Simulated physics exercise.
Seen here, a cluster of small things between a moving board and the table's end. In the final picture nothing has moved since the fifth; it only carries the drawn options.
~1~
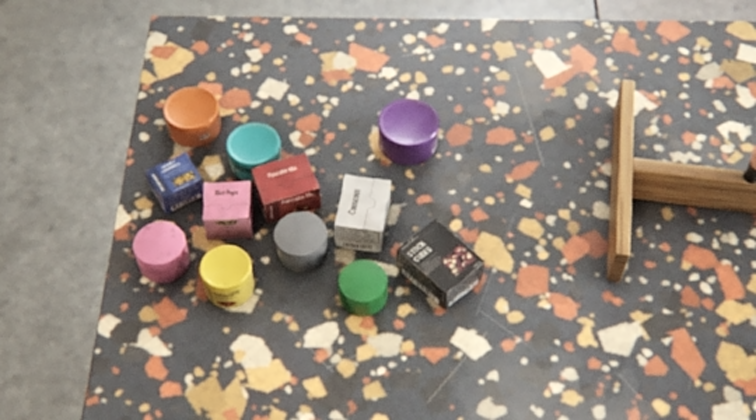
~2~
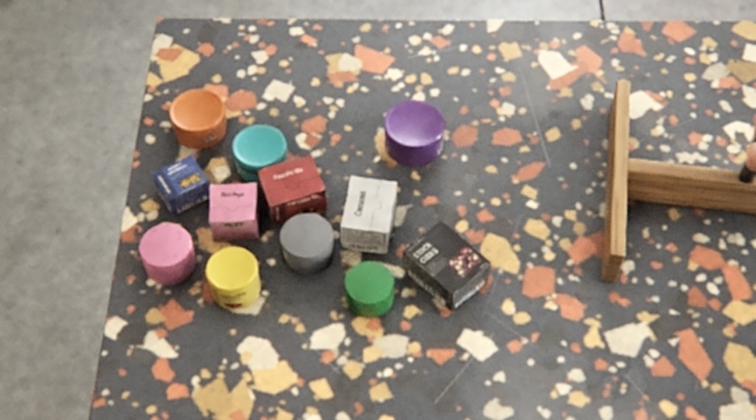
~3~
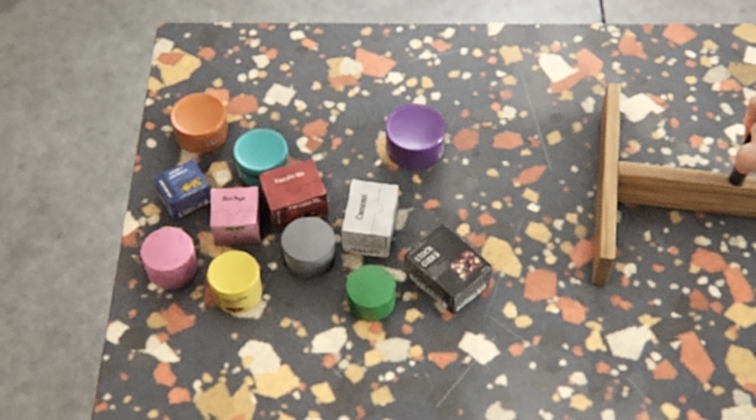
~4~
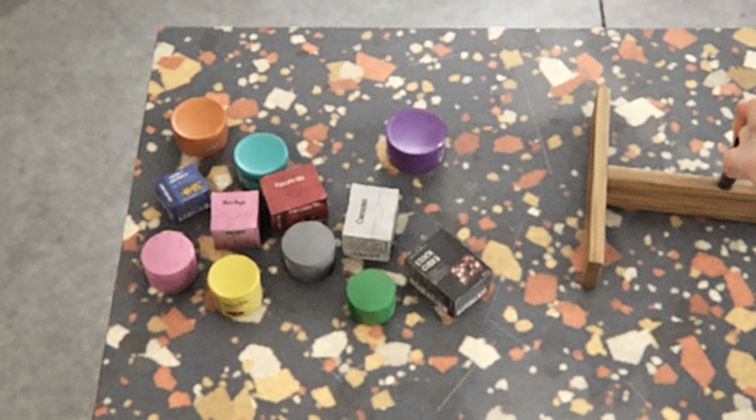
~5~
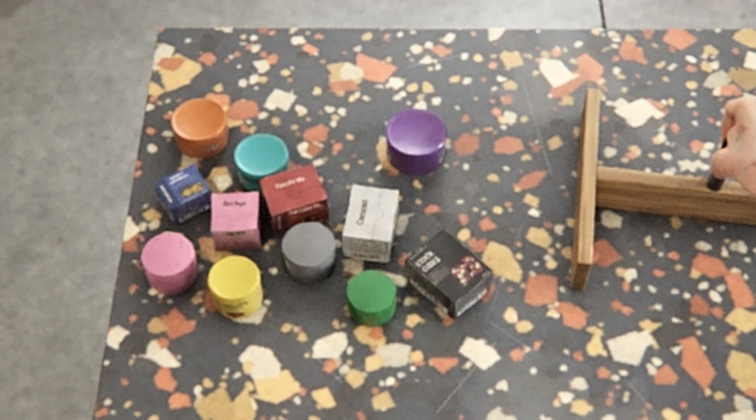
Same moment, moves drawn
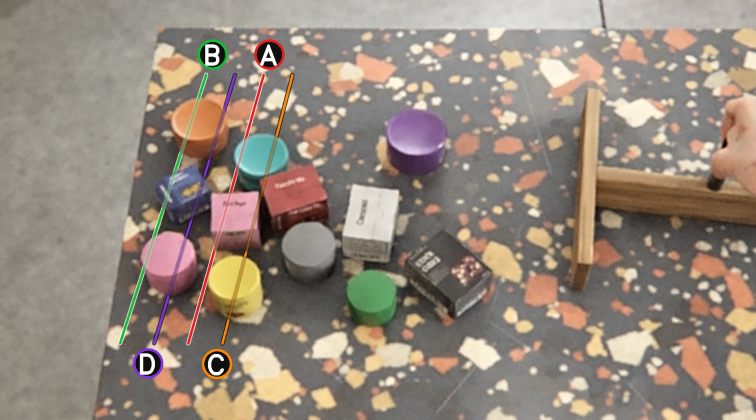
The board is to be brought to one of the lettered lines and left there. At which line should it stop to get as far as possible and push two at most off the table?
As far as mark A.
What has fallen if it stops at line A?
The blue packet.
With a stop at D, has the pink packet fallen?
Yes.
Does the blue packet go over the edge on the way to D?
Yes.
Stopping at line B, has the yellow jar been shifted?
By then, yes.
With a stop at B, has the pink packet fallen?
Yes.
On the marked copy, A at (229, 198); B at (167, 197); C at (260, 198); D at (198, 198).
With A. Early on, board (461, 170); green tin (362, 300); black packet (411, 283).
Further on, board (331, 170); pink packet (200, 227); green tin (286, 351).
At the end, board (230, 169); blue packet over the edge; pink tin (125, 266); one fallen.
As for the rest, B drops six; C is within the limit but short; D drops five.
